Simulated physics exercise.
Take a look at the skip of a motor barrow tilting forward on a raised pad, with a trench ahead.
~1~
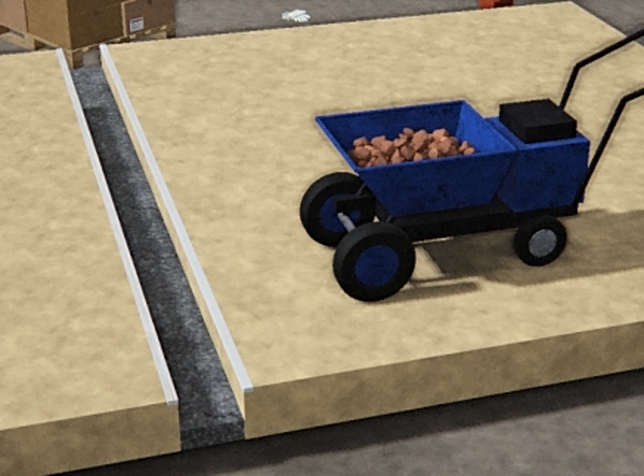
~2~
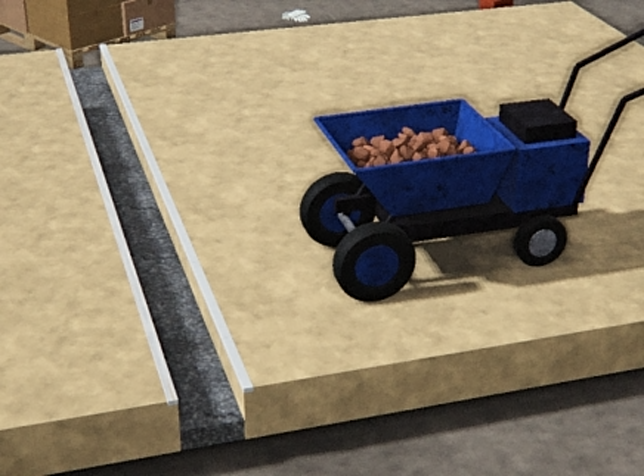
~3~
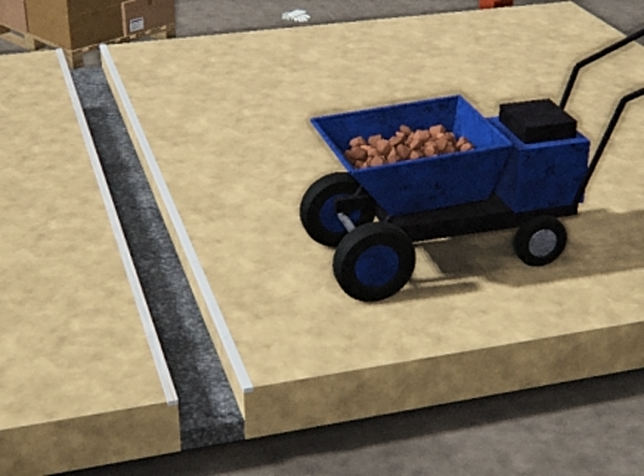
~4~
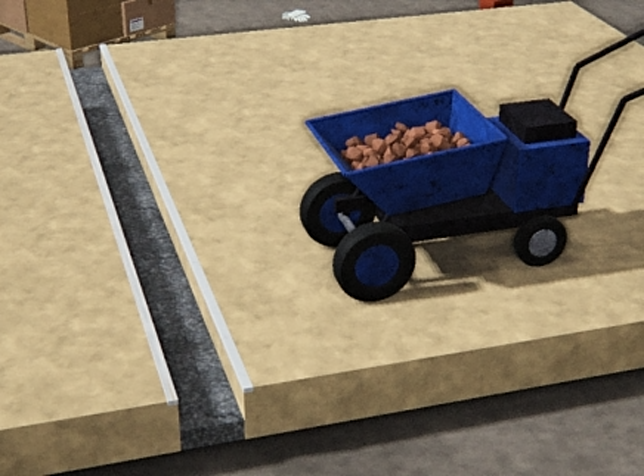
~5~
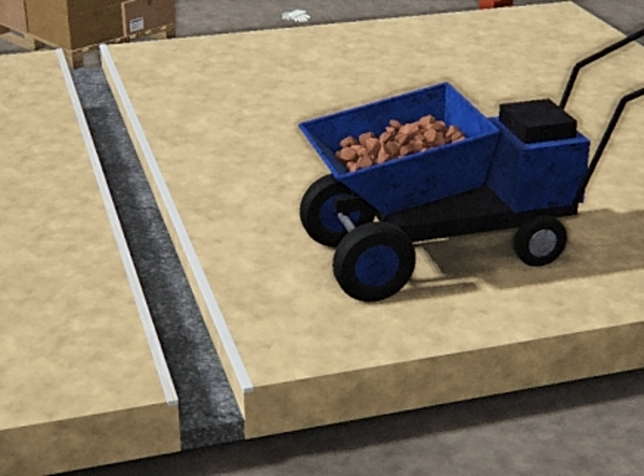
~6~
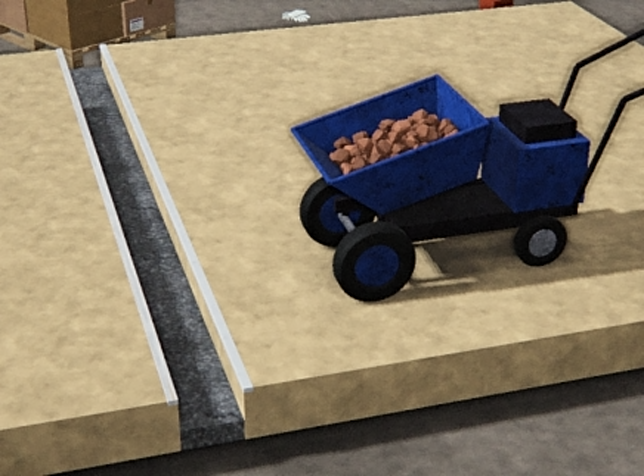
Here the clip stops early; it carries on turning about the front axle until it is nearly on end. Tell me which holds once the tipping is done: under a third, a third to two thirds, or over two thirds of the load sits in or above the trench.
It is a third to two thirds.
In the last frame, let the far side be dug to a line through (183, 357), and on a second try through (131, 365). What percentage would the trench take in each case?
You'd get 40 in a hundred the first time and 50 in a hundred the second.
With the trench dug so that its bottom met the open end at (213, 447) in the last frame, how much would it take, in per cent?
The share comes to around 50 percent.
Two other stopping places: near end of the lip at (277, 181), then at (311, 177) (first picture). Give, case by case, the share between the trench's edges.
70 % and 100 %.
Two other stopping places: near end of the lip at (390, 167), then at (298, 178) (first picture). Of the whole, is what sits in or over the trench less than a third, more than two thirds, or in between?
Lab note - position 1: Under a third; position 2: Beyond two thirds.
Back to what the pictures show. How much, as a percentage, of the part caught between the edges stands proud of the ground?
About 5 %.
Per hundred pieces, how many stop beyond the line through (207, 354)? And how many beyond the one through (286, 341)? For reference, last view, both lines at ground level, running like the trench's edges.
I'd put it near 30 in a hundred, then near 90 in a hundred.
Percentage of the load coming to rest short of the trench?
Close to 50 in a hundred.
Soon, skip tipped steeply; all in the skip.
A while on, skip tipped steeply; nearly all in the skip; a small part short of the trench; a stray few in or heaped over the trench; a stray few falling.
Towards the end, skip tipped right over; about a quarter in the skip; about half short of the trench; about a third in or heaped over the trench; a stray few beyond it.
Finally, skip tipped right over; about half short of the trench; about half in or heaped over the trench; a stray few beyond it.
